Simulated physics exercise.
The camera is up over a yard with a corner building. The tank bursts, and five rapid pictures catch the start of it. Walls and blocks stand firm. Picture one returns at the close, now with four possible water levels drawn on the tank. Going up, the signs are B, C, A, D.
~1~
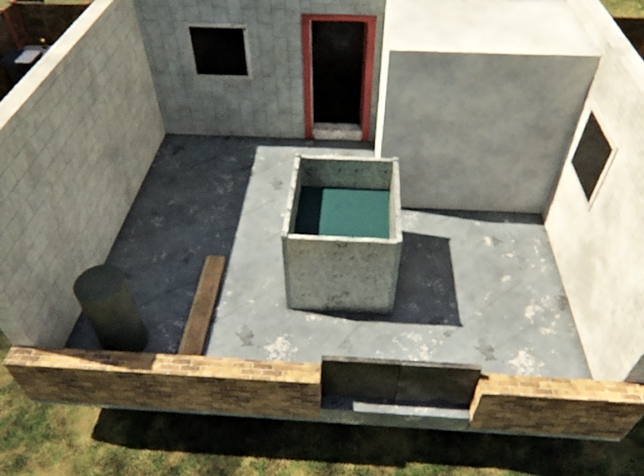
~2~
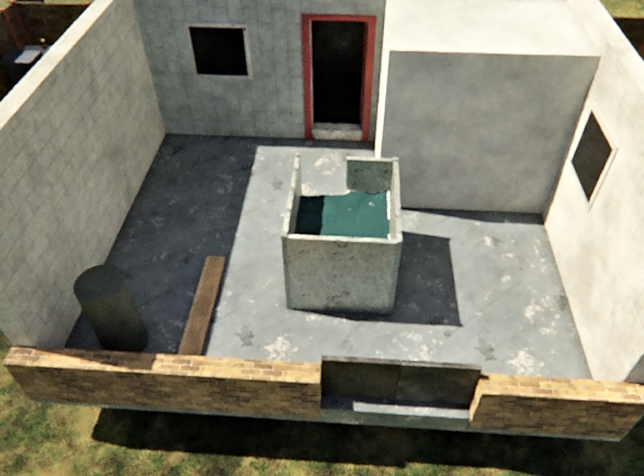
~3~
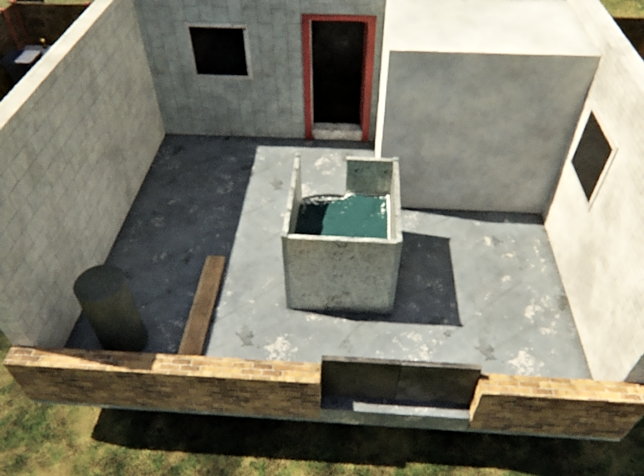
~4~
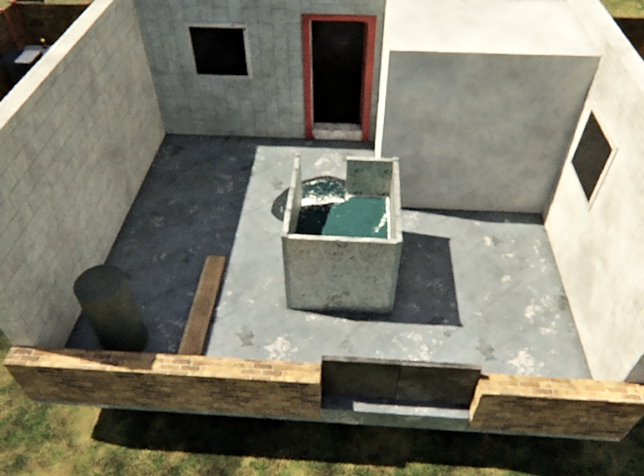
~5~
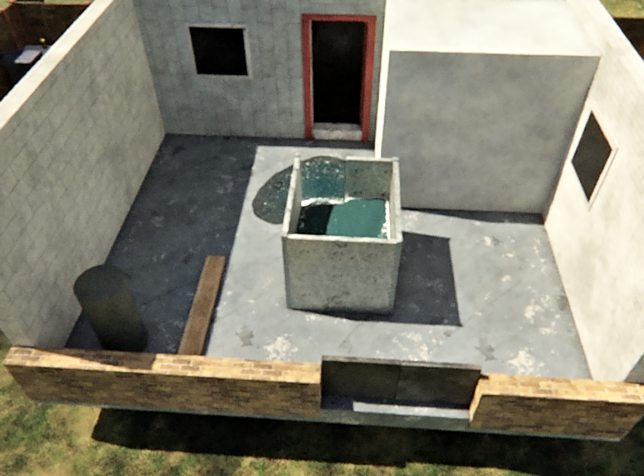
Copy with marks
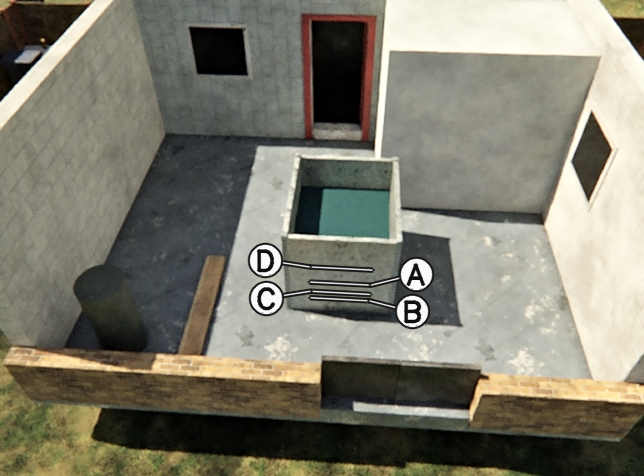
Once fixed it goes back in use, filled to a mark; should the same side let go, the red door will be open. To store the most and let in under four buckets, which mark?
That is line A.
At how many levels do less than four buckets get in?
Three of the four.
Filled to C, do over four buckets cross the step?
No, not at all.
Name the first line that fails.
D it is.
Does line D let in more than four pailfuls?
Yes.
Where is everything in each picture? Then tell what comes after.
Water in the tank at rest, its middle at (343, 224); foot of the red doorway at (337, 140); shut gate at (400, 366), in the first picture.
Water covers 1 % of the ground, its front hidden from here, in the second picture.
Water covers 3 % of the ground, its front hidden from here, in the third picture.
Water covers 5 % of the ground, its front hidden from here, in the fourth picture.
Front seen at (269, 186), 10 % of the ground wet, in the fifth picture.
On the marked copy, A at (340, 283); B at (340, 299); C at (340, 292); D at (340, 268); from the bottom up B, C, A, D.
With A, a bucket or two gets in.
With B, nothing gets over.
With C, nothing gets over.
With D, about 11 bucketfuls get in.
